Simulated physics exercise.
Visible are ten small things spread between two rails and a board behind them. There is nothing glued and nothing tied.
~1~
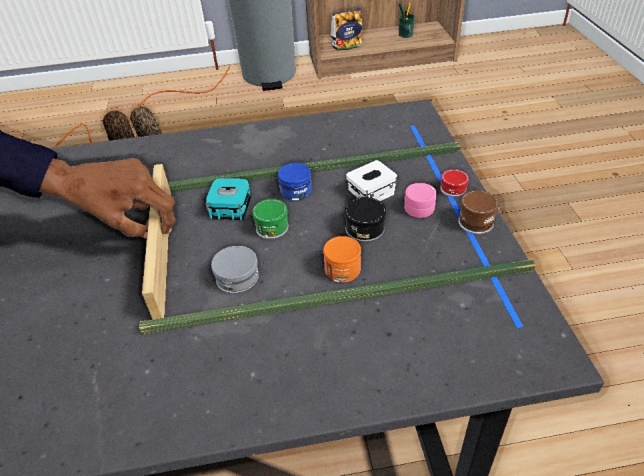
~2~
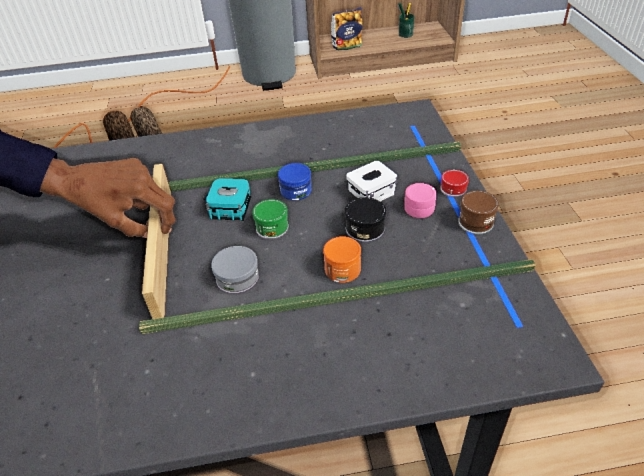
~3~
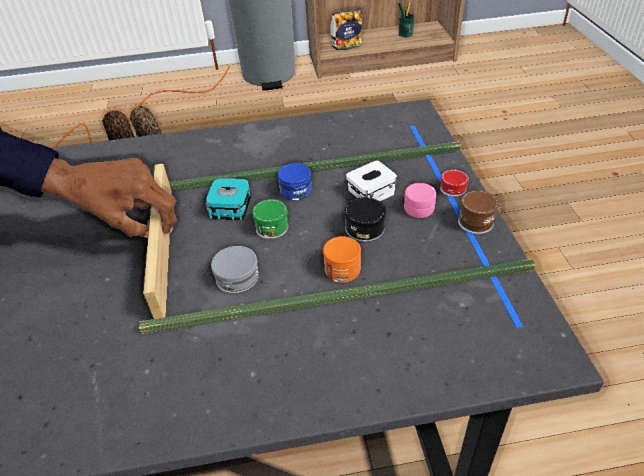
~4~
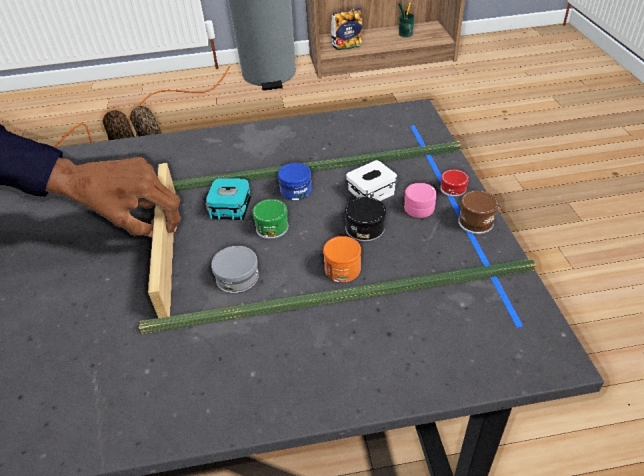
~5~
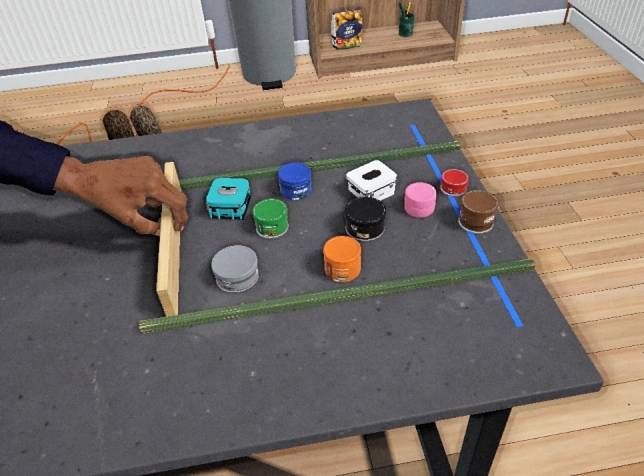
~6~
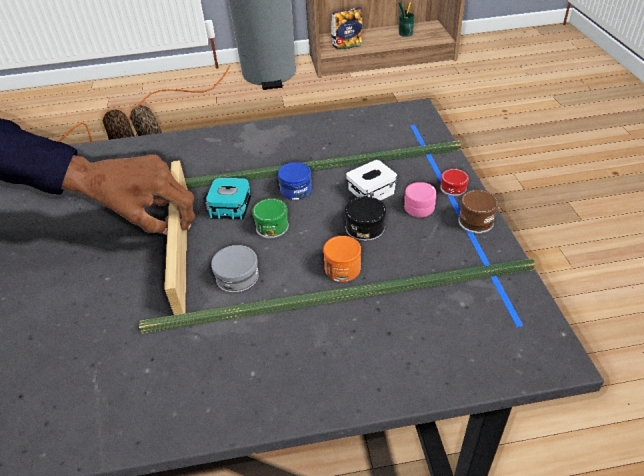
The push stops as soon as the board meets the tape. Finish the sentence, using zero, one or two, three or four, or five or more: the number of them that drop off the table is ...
The number that drop off the table is five or more.
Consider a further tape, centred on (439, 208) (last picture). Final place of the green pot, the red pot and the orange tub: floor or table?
Green pot stays put, red pot goes off, orange tub stays put.
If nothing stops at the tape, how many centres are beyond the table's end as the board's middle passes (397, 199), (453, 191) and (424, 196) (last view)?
In order: 0, 6, 1.
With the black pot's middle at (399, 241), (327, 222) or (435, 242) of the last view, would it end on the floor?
Order of tries: Off, on, off.
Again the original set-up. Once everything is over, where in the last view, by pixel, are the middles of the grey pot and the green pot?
One is at about (498, 234), the other at about (466, 184).
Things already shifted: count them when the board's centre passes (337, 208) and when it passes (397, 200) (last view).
That makes 7 at the first spot and 9 at the second.
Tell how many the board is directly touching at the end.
4 are in contact with it.
A little later, none off yet; brown tin at rest near (478, 212); red pot at rest near (454, 183); pink lid at rest near (420, 200).
Next, none off yet; brown tin at rest near (478, 212); red pot shifted about its own width near (486, 178); pink lid shifted about its own width near (452, 195).
When it is over, the number that fall off is five or more; down, blue tub, orange tub, white case, pink lid, red pot and brown tin.
